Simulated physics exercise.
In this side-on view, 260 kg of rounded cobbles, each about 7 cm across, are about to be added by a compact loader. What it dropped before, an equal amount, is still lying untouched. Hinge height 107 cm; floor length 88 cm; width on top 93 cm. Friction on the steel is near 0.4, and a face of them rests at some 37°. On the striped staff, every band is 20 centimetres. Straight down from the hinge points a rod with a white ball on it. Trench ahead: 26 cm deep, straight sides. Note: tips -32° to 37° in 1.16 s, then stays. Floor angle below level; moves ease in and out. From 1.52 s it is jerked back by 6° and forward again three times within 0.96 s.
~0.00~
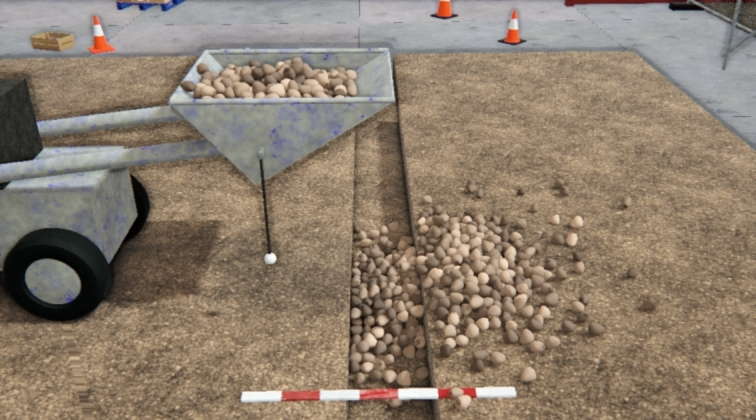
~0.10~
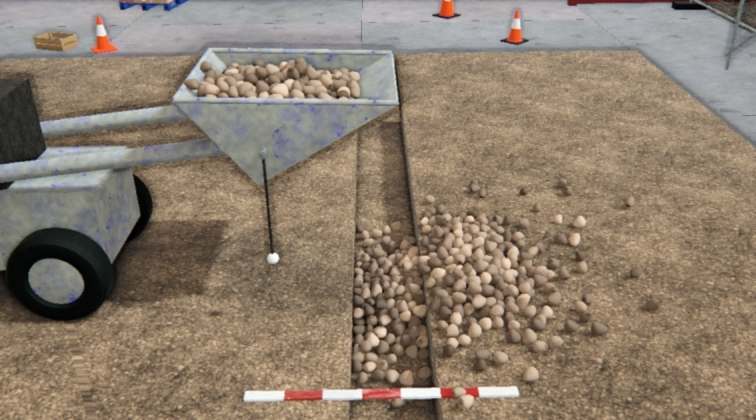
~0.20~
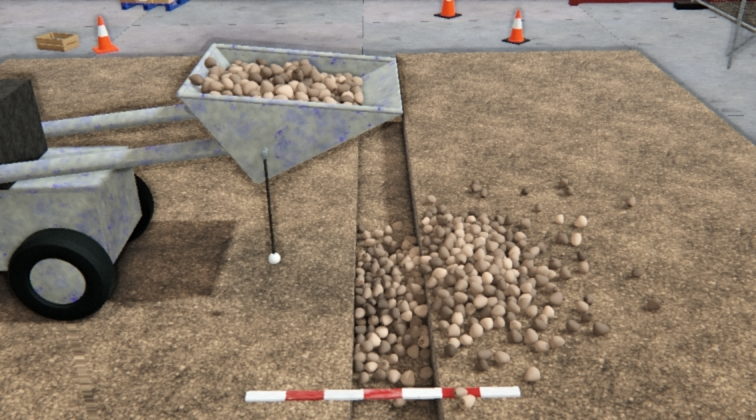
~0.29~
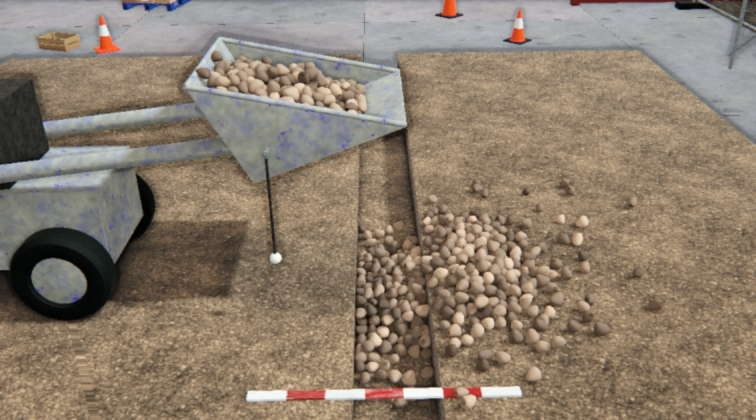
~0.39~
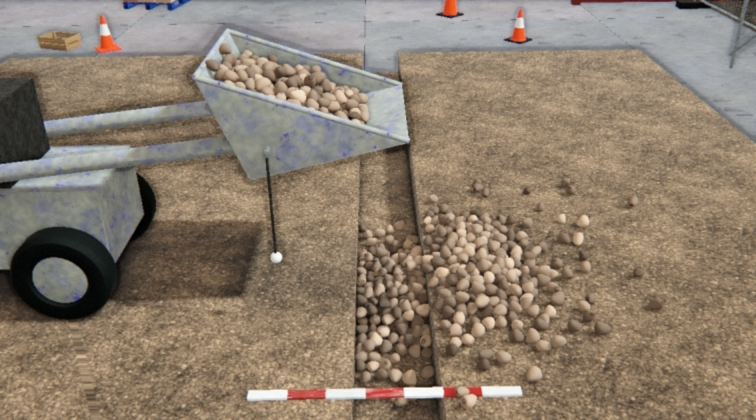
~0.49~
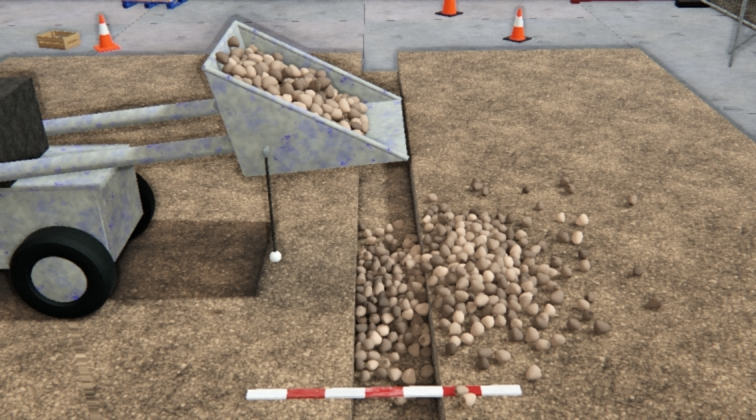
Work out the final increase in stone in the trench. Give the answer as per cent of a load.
The increase comes to about 66 per cent of a load.
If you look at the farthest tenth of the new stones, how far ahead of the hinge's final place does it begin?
Around 120 cm.
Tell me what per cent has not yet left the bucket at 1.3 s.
Around 60 per cent of the load is still inside.
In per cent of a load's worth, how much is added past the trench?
Around 35 in a hundred.
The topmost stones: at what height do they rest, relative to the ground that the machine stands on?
Some 26 cm above that level.
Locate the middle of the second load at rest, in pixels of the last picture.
They end up centred around (413, 270).
After 0.9 s the floor is at 26°; in per cent of one load, 100 in the bucket, 45 in the trench, 55 past the trench; the foremost stones are at (598, 229).
After 1.3 s the floor is at 37°; in per cent of one load, 62 in the bucket, 82 in the trench, 56 past the trench; the foremost stones are at (598, 229).
After 2.9 s the floor is at 37°; in per cent of one load, 0 in the bucket, 111 in the trench, 89 past the trench; the foremost stones are at (620, 255).
After 5.3 s the floor is at 37°; in per cent of one load, 0 in the bucket, 111 in the trench, 89 past the trench; the foremost stones are at (620, 255). Net gain in the trench, 66.
